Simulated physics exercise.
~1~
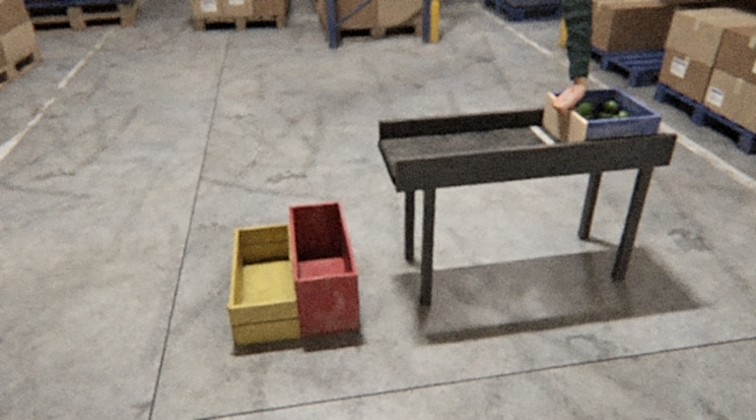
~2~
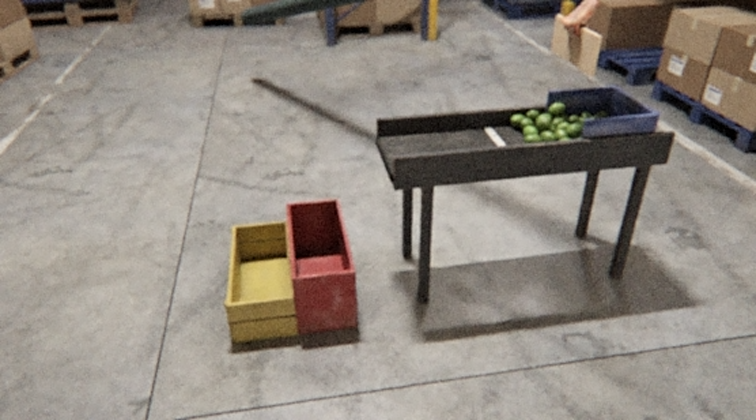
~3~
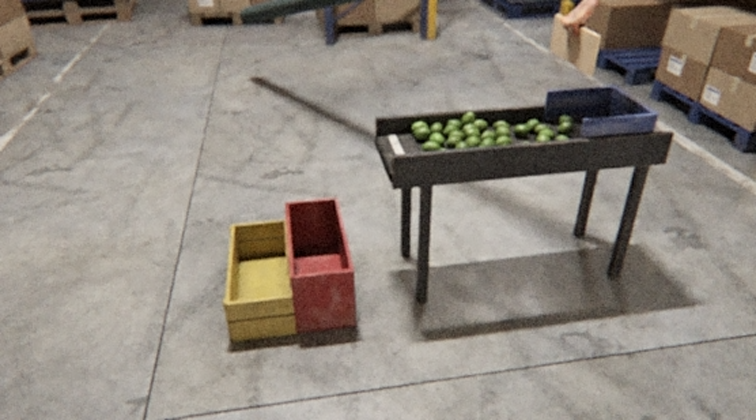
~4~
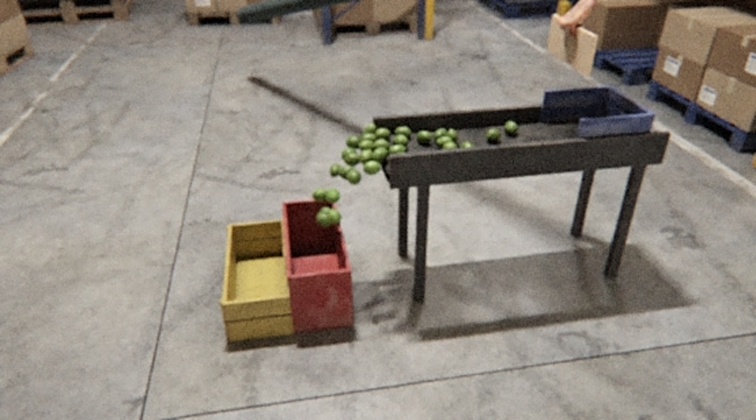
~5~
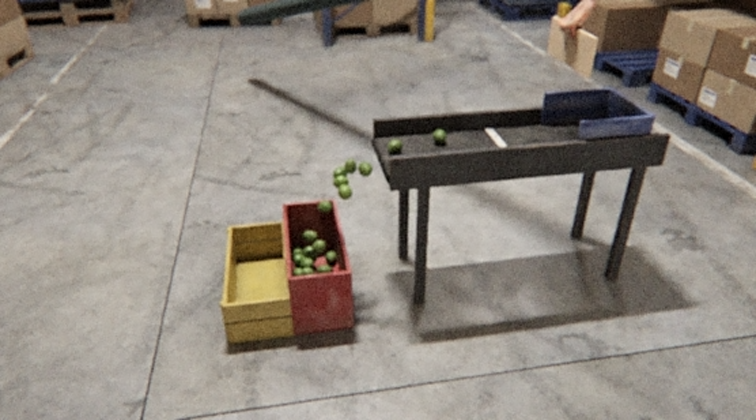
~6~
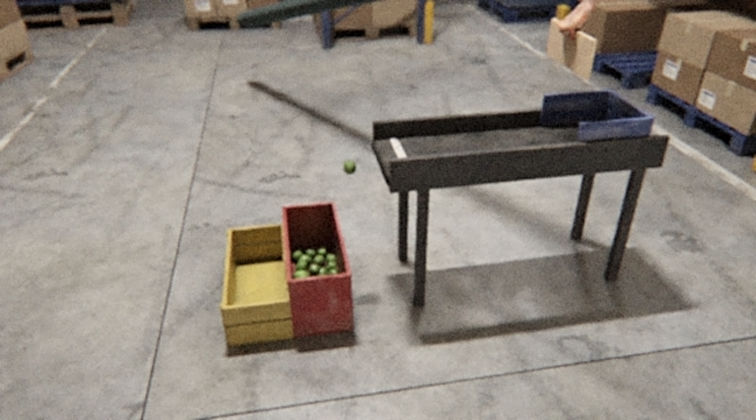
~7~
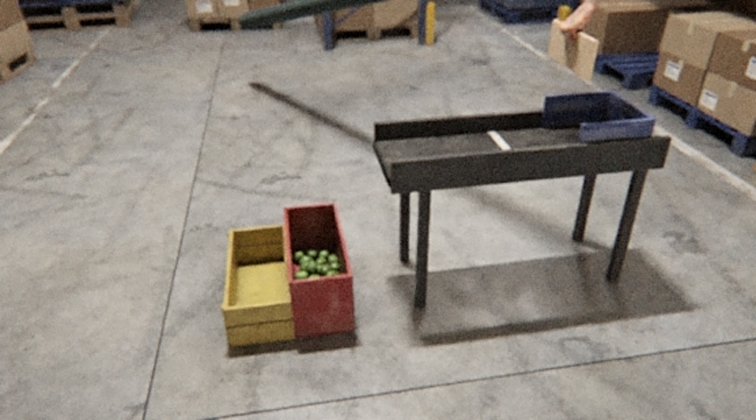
Limes sliding left along a dark belt after a hand lifts the gate, dropping into a red tub beside an empty yellow tote.
